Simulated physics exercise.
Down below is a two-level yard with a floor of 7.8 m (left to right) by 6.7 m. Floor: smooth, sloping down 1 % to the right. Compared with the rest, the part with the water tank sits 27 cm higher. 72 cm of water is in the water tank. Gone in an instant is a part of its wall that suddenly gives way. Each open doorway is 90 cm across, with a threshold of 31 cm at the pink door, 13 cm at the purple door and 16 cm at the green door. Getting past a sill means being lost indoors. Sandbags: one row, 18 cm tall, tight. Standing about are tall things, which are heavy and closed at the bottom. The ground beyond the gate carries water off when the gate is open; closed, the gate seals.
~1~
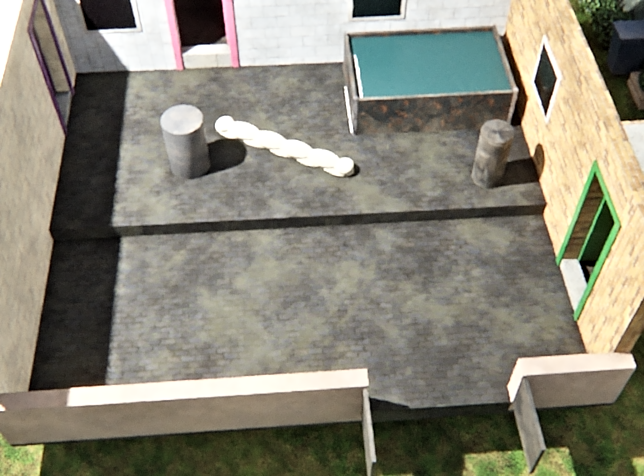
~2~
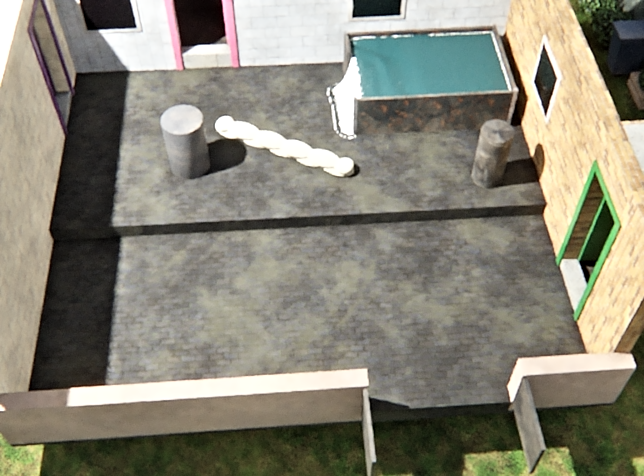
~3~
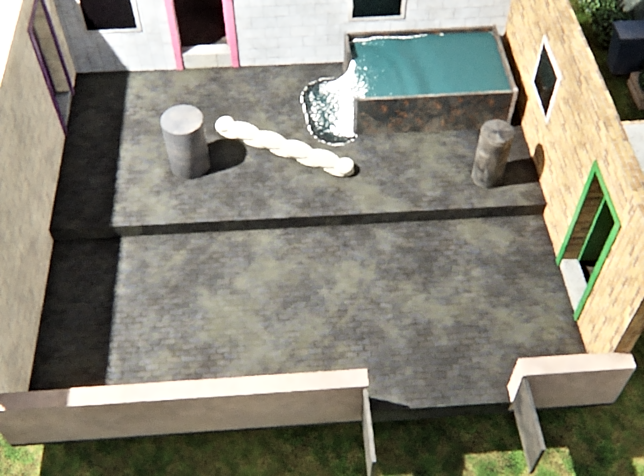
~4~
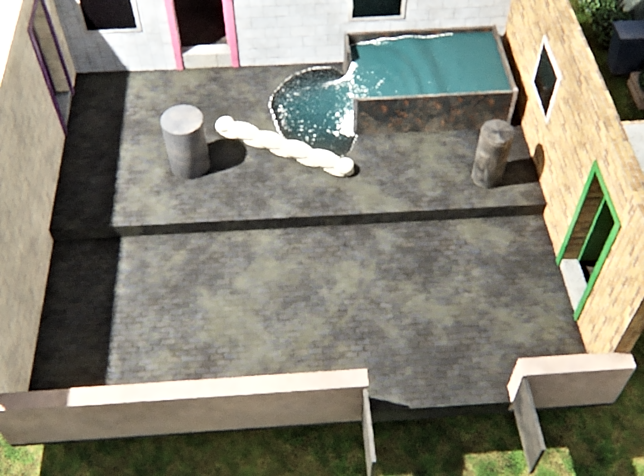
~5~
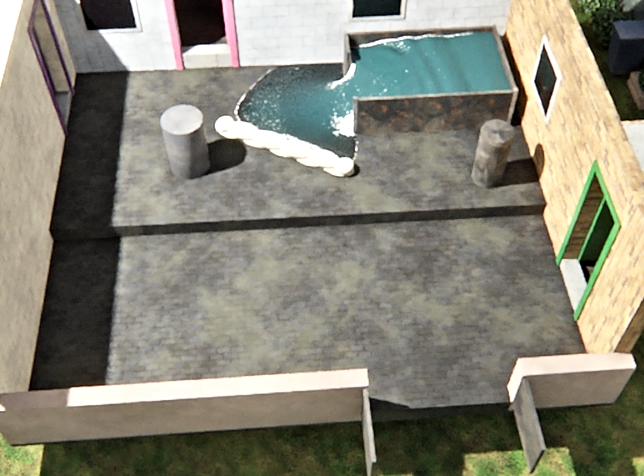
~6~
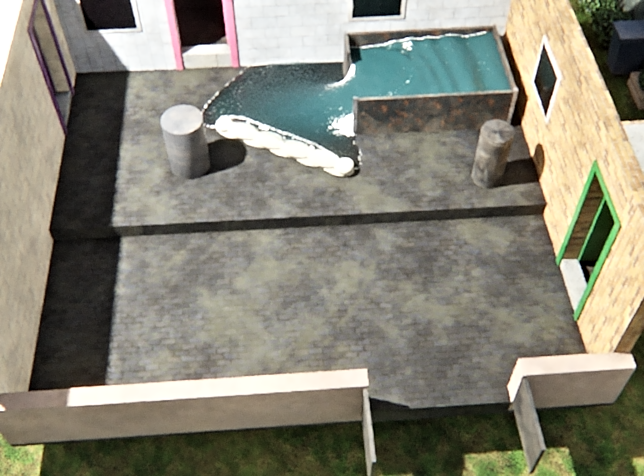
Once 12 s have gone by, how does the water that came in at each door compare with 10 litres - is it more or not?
At the pink door it is not more; at the purple door it is more; at the green door it is not more.
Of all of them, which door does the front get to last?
That would be the green one.
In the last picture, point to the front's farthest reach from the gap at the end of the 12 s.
I'd mark it close to (25, 416).
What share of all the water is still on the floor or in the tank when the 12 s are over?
Around 92 percent of the water.
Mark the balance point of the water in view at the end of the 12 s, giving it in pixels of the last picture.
Centre: Roughly (323, 202) px.
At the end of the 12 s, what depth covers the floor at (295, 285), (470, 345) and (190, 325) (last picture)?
Close to 4, 3 and 7 centimetres.
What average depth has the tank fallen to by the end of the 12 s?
It averages close to 9 cm.
A moment later water covers 20 % of the floor and is deepest (39 cm) near (300, 148); pink door 10 cm at the sill, 0 L in, purple door 1 cm at the sill, 0 L in, green door not reached.
Soon after water covers 30 % of the floor and is deepest (48 cm) near (77, 74); pink door 21 cm at the sill, 0 L in, purple door 21 cm at the sill, 5 L in, green door not reached.
Next water covers 45 % of the floor and is deepest (32 cm) near (83, 93); pink door 22 cm at the sill, 0 L in, purple door 29 cm at the sill, 79 L in, green door not reached.
Later on water covers 75 % of the floor and is deepest (14 cm) near (495, 56); pink door 13 cm at the sill, 0 L in, purple door 13 cm at the sill, 185 L in, green door 2 cm at the sill, 0 L in.
At the end water covers 90 % of the floor and is deepest (16 cm) near (557, 275); pink door 7 cm at the sill, 0 L in, purple door 4 cm at the sill, 186 L in, green door 13 cm at the sill, 0 L in.
